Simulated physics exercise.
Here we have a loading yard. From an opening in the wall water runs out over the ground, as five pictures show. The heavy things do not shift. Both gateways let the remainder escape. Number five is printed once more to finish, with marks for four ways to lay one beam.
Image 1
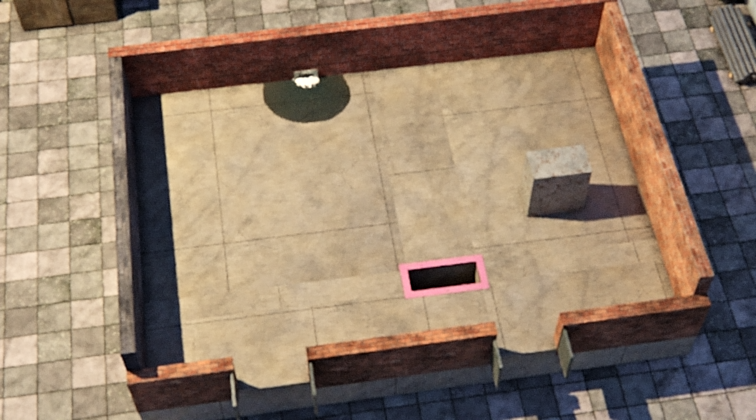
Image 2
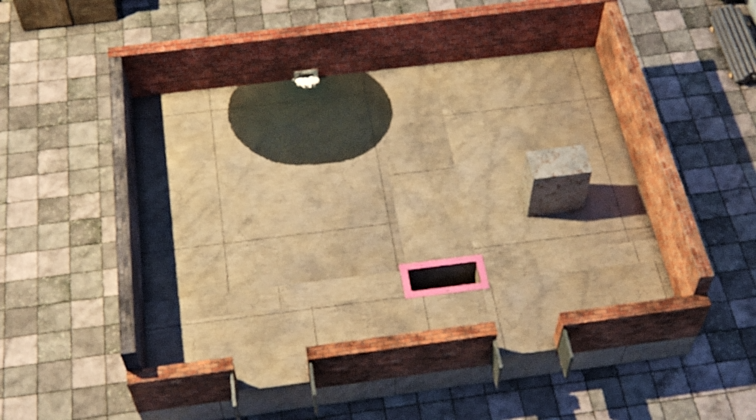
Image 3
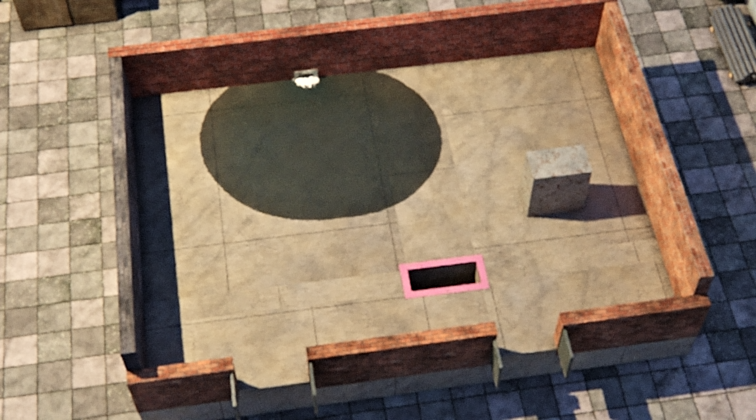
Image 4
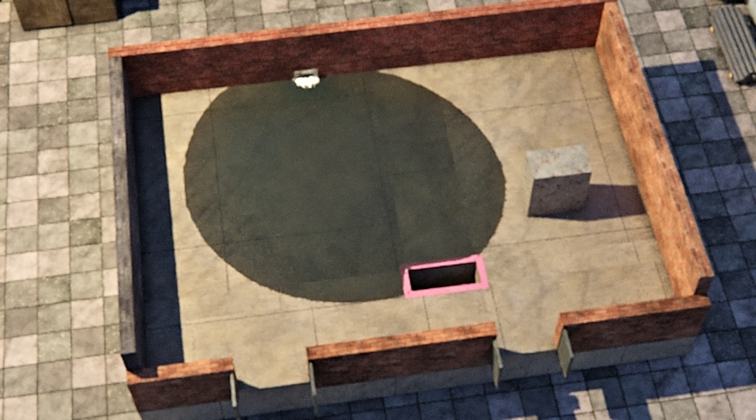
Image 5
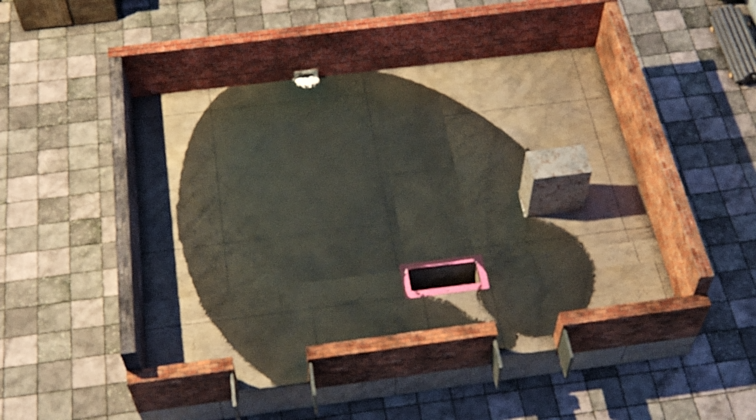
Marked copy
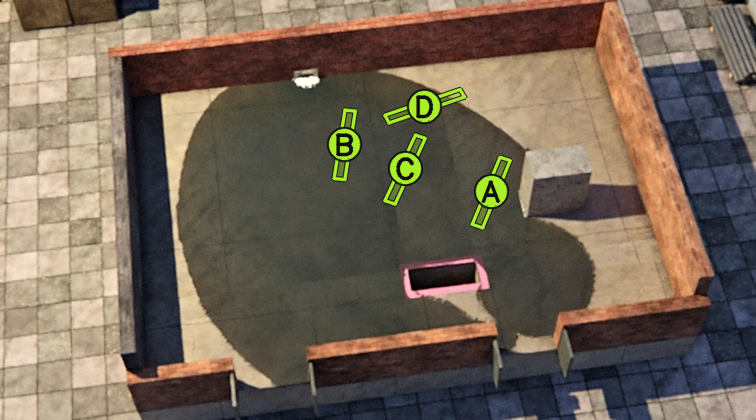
In a walled loading yard, dark water spread from an outfall at the back wall across the ground, reached the pink-edged drain pit, then passed around it and the grey block toward the open gates.
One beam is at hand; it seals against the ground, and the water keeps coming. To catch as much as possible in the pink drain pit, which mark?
A is best.
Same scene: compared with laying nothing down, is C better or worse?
Spot C is worse.
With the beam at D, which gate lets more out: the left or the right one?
The right gate.
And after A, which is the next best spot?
D.
On the marked copy, A from (477, 226) to (505, 158); B from (339, 179) to (350, 110); C from (390, 202) to (420, 136); D from (387, 119) to (462, 93).
Choosing A, about 40 % of the stream runs into the pink drain pit, about 56 % out by the gates.
Choosing B, about 16 % of the stream runs into the pink drain pit, about 82 % out by the gates.
Choosing C, about 19 % of the stream runs into the pink drain pit, about 80 % out by the gates.
Choosing D, about 28 % of the stream runs into the pink drain pit, about 70 % out by the gates.
